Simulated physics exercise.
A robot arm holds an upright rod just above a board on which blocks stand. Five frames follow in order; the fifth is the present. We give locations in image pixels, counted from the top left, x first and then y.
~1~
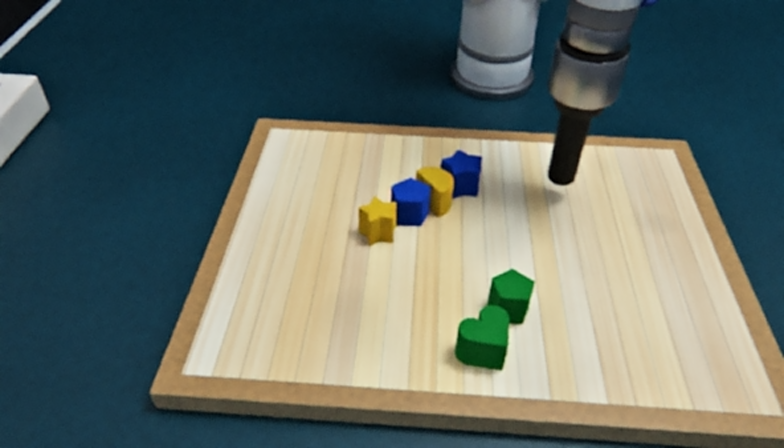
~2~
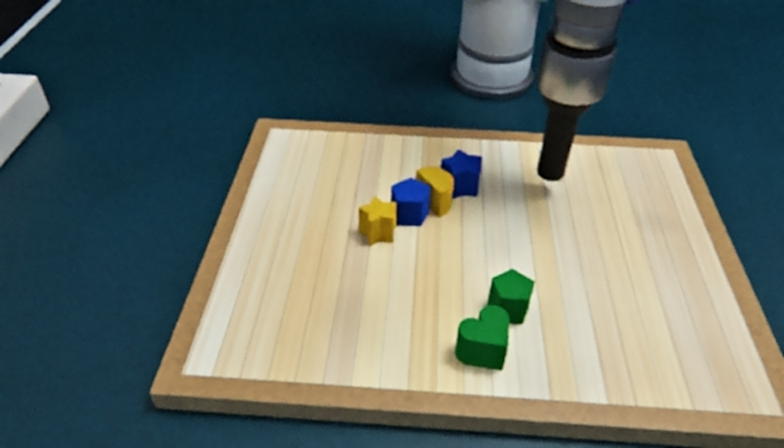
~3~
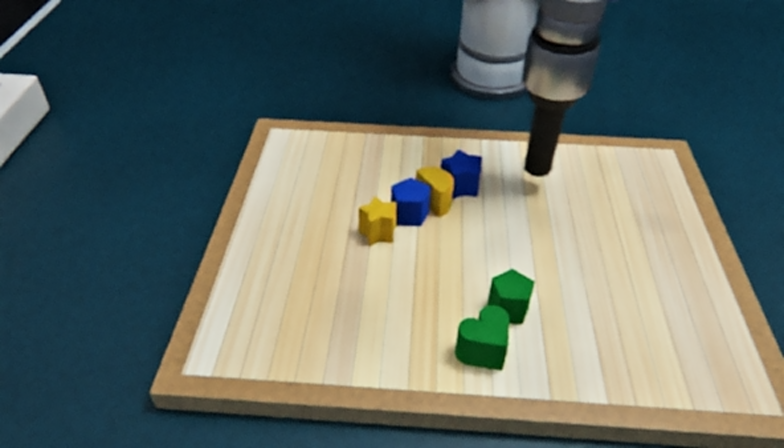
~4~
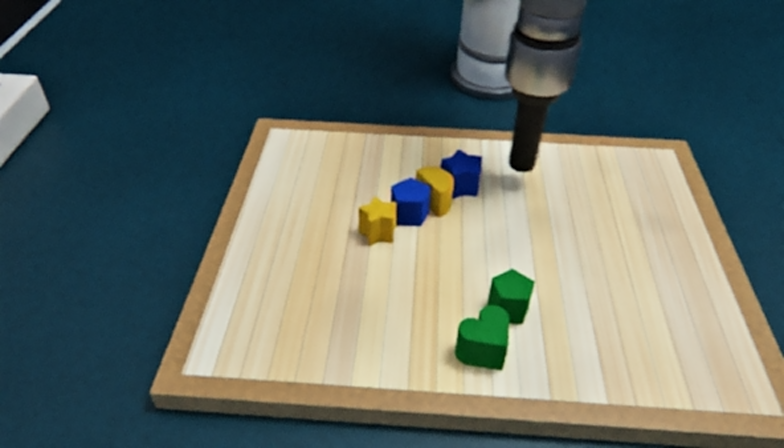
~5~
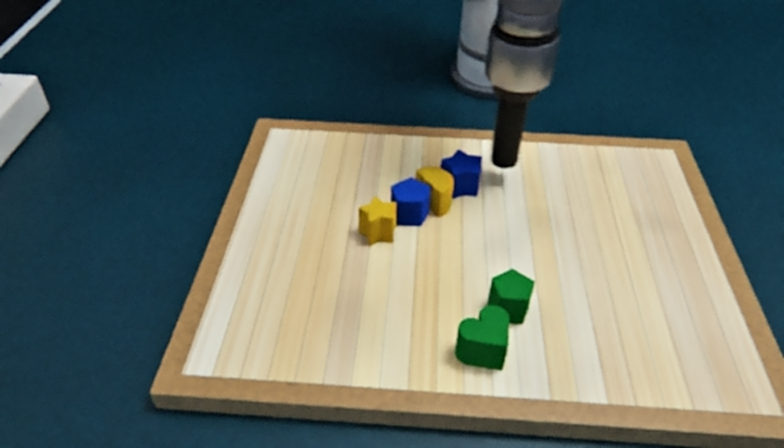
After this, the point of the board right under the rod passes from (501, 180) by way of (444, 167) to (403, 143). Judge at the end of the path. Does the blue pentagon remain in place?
I'd say yes.
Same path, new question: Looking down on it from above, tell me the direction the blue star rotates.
From above, it turns counterclockwise.
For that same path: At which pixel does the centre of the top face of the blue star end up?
The point I'd pick in the picture is (430, 156).
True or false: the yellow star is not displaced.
That is true.
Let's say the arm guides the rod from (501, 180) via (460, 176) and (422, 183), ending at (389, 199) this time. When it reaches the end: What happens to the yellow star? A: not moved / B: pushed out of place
Letter B.
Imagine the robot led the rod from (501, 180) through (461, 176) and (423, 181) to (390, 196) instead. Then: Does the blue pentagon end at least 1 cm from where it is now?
In short: Yes.
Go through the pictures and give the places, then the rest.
In the first frame, rod's lower end (561, 178); yellow star (378, 209); blue pentagon (411, 190); yellow half-round block (437, 177); blue star (463, 162).
In the second frame, rod (550, 174); blocks still.
In the third frame, rod (537, 170); blocks still.
In the fourth frame, rod (522, 166); blocks still.
In the fifth frame, rod (504, 162); yellow star (378, 209); blue pentagon (411, 190); yellow half-round block (437, 177); blue star (463, 162).
On the path given first. One third of the way, rod (464, 154); blue star (443, 159), turned 50° anticlockwise.
Two thirds of the way, rod (429, 141); yellow half-round block (435, 179), turned 10° anticlockwise; blue star (430, 156), turned 80° anticlockwise.
At the end, rod (403, 125); yellow star still; blue pentagon still; yellow half-round block (435, 179), turned 10° anticlockwise; blue star (430, 156), turned 80° anticlockwise.
